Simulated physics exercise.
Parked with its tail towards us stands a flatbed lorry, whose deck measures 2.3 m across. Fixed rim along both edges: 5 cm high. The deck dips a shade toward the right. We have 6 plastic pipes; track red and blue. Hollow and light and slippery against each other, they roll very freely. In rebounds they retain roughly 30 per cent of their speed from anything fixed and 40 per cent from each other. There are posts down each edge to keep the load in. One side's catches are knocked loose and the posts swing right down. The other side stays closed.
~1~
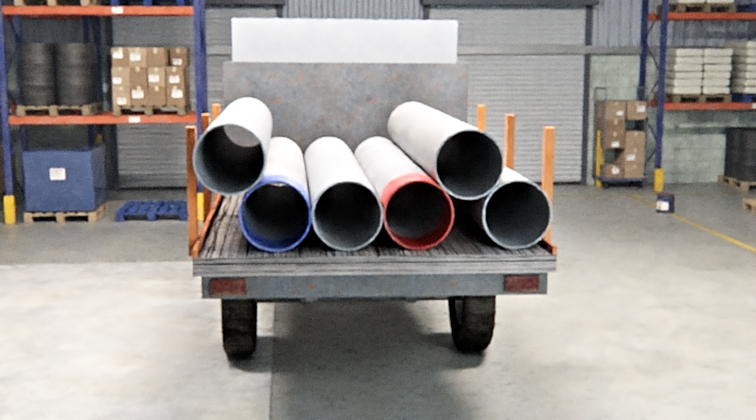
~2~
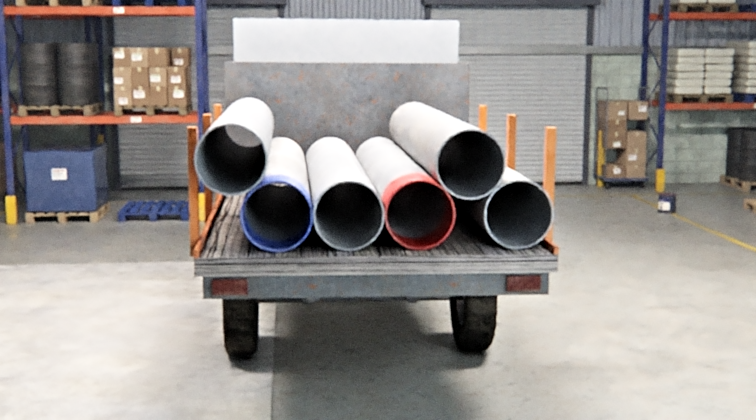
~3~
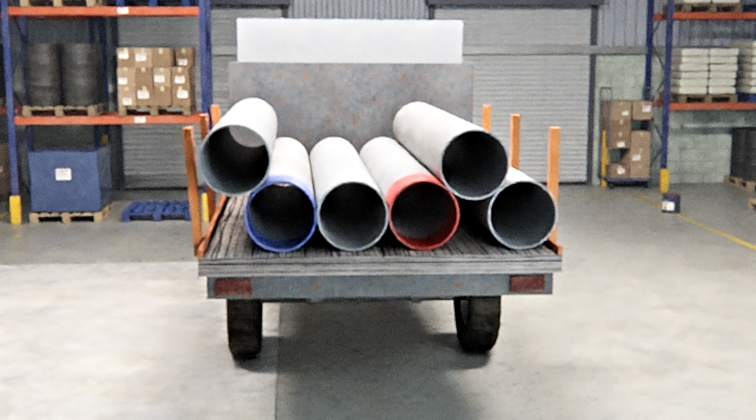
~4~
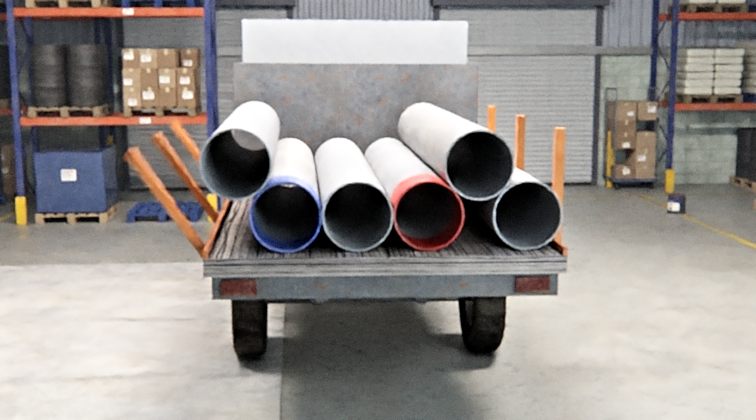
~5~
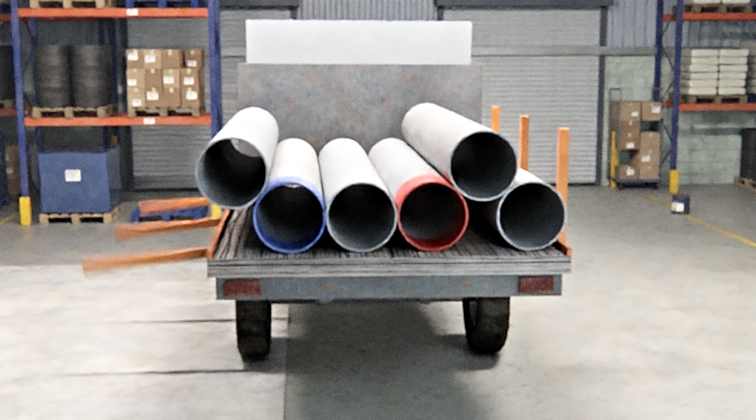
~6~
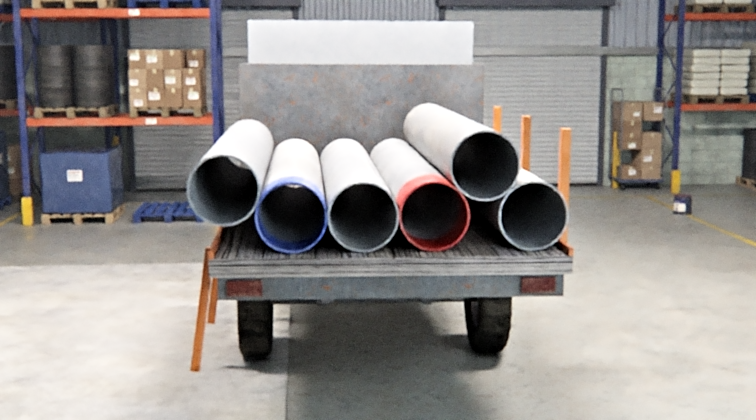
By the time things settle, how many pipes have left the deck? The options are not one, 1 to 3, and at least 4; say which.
I would say 1 to 3.
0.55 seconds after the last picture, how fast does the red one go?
Reading: Roughly 0.0 m/s.
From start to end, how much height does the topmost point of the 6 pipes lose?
About 5 cm.
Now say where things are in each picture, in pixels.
Red (419, 215), blue (275, 216); sides still shut; the deck is a shade lower on the right; 4 of the 6 make up the bottom layer, in the first frame.
Red (421, 216), blue (277, 217); both sides upright, in the second frame.
Red (425, 216), blue (281, 217); left posts out by 5°, tip at (188, 134), in the third frame.
Red (429, 216), blue (286, 217); left posts out by 35°, tip at (132, 156), in the fourth frame.
Red (433, 217), blue (290, 218); left posts out by 95°, tip at (90, 267), in the fifth frame.
Red (435, 217), blue (291, 218); left posts out by 170°, tip at (196, 365), in the sixth frame.
Another 0.6 s on from the last picture, red is on the deck, 90 cm from the right edge; blue is on the deck, 50 cm from the left edge; 1 of 6 is off.
In the end (4.1 s after the last picture), red is on the deck, 90 cm from the right edge; blue is on the deck, 50 cm from the left edge; 1 of 6 is off.
